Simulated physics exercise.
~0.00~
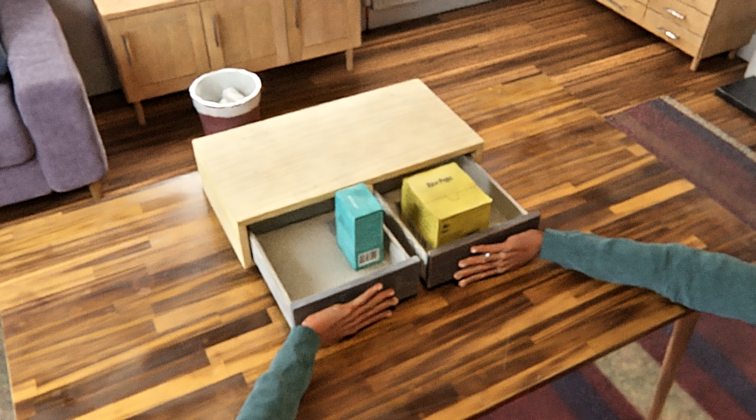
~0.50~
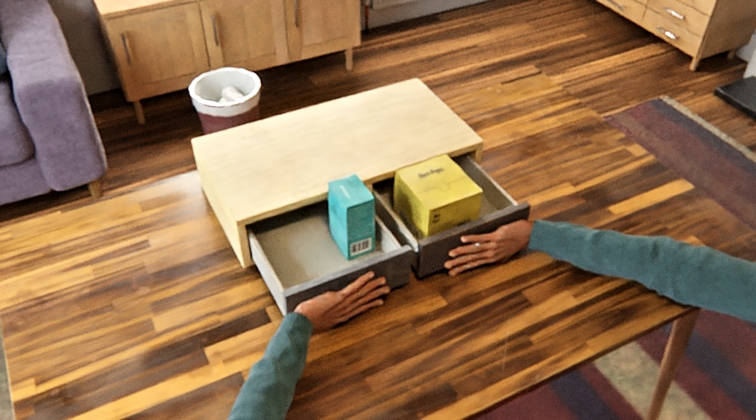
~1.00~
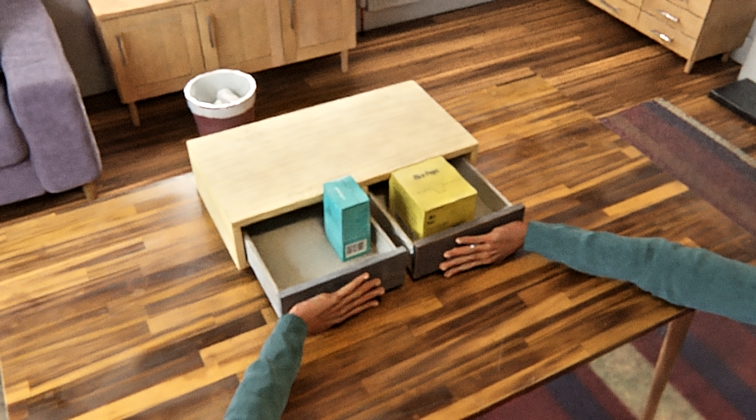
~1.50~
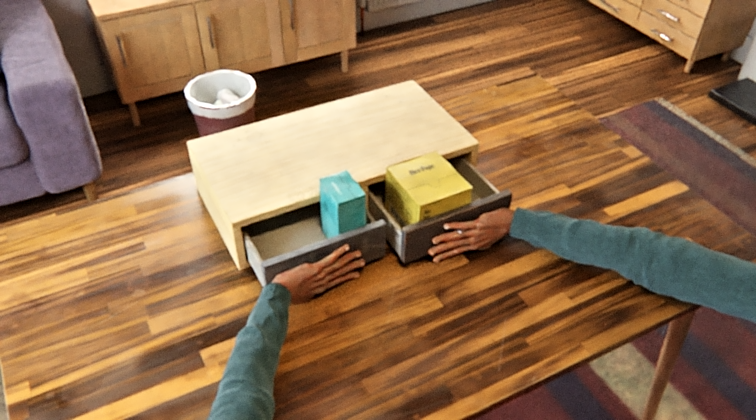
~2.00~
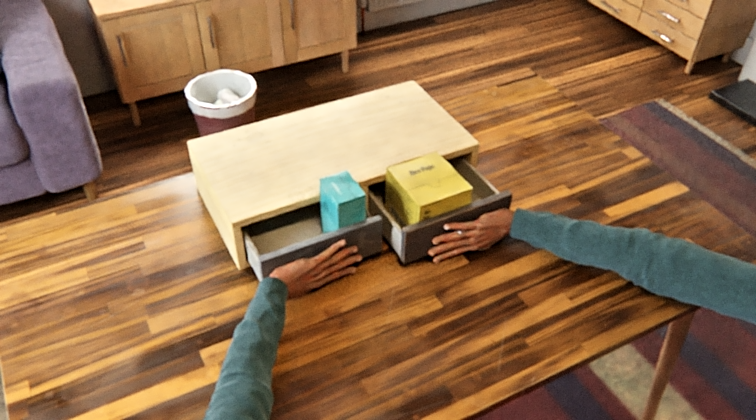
Two hands push a low chest's drawers, holding turquoise and yellow boxes, partway in.
